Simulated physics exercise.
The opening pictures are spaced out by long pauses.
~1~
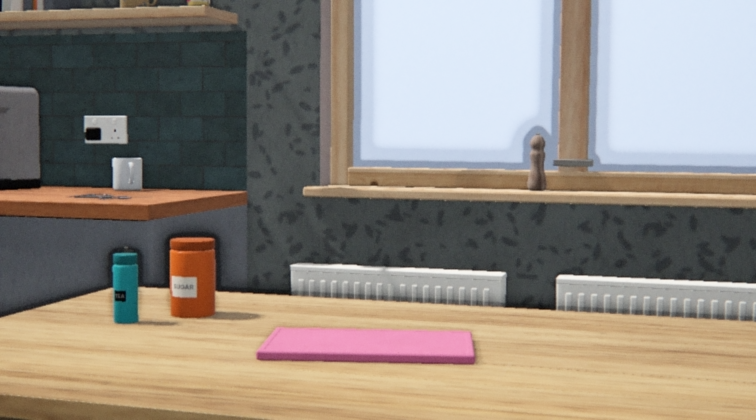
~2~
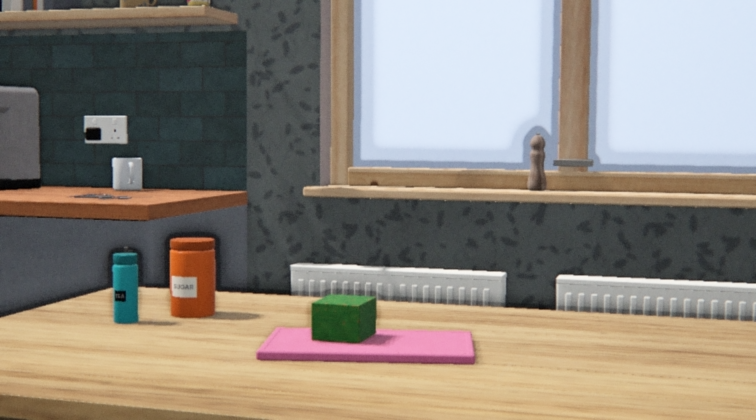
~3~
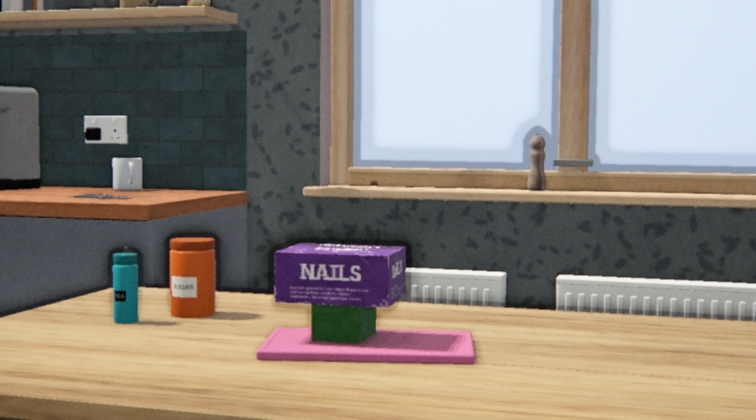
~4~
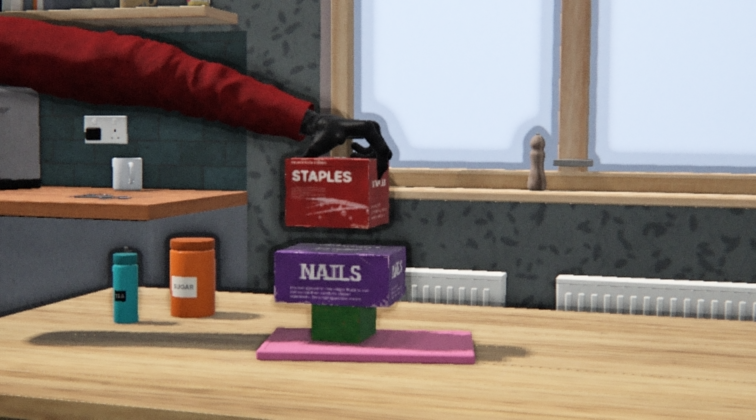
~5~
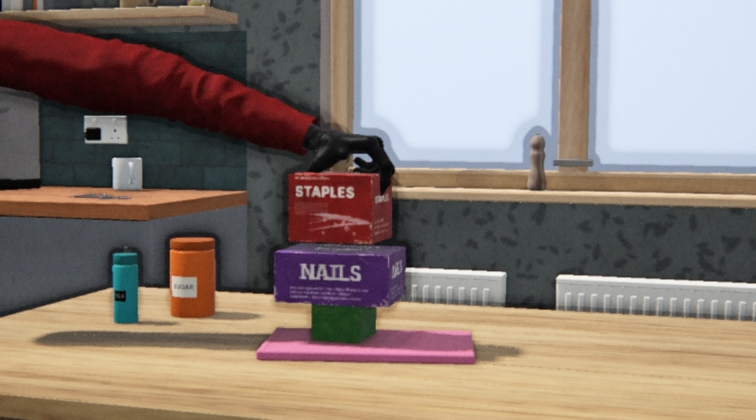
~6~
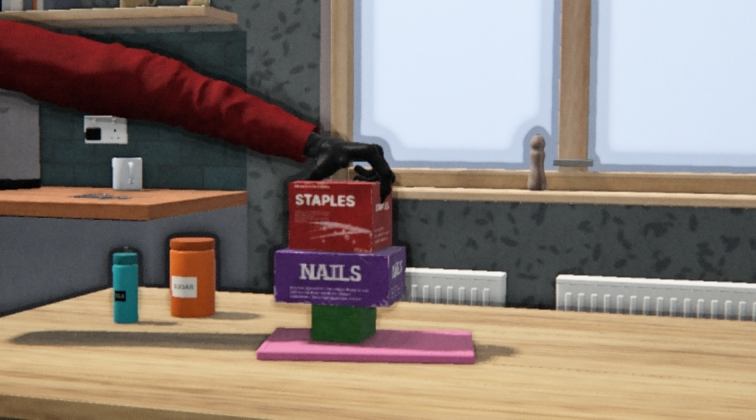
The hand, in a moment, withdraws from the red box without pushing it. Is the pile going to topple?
No: My guess is a success.
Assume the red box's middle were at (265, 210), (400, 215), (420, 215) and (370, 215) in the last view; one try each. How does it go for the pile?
First, it gives way; second, it loses its balance; third, it loses its balance; fourth, it holds.
Then, 0.40 s past the last view, nothing moves.
Then, 0.90 s past the last view, red box resting near (341, 215).
Finally, all 6 still in place. Final places as the last picture's camera would see them, red box near (341, 215). The pile keeps its balance.
